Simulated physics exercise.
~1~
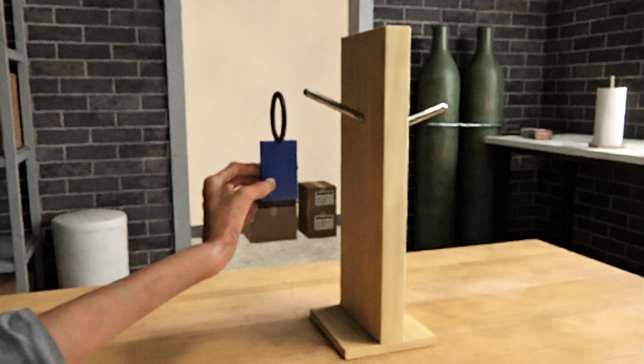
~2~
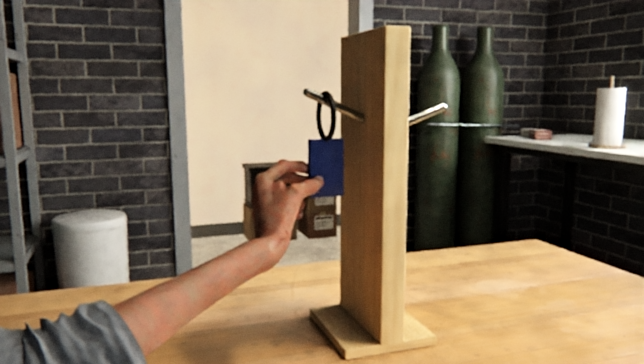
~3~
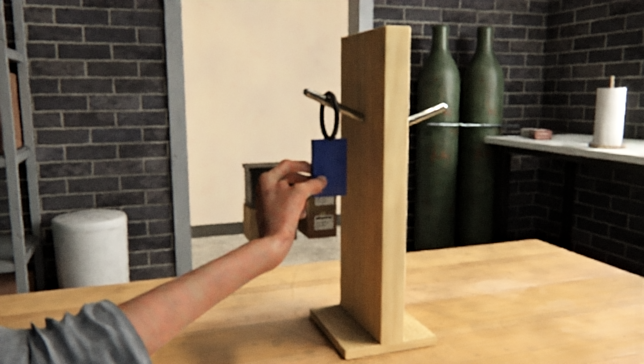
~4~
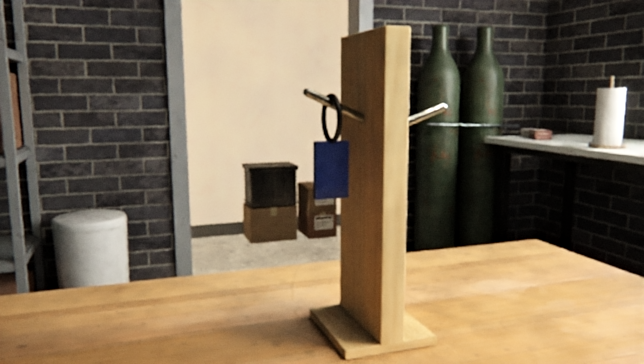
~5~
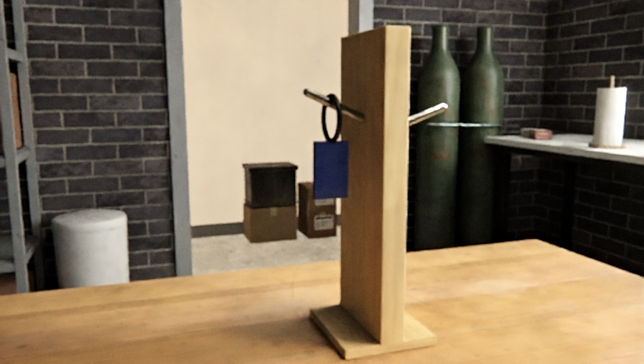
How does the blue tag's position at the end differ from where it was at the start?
At the start the blue tag is held in a hand to the left of the wooden stand. By the end it is farther right, hanging by its ring from the stand's left peg.
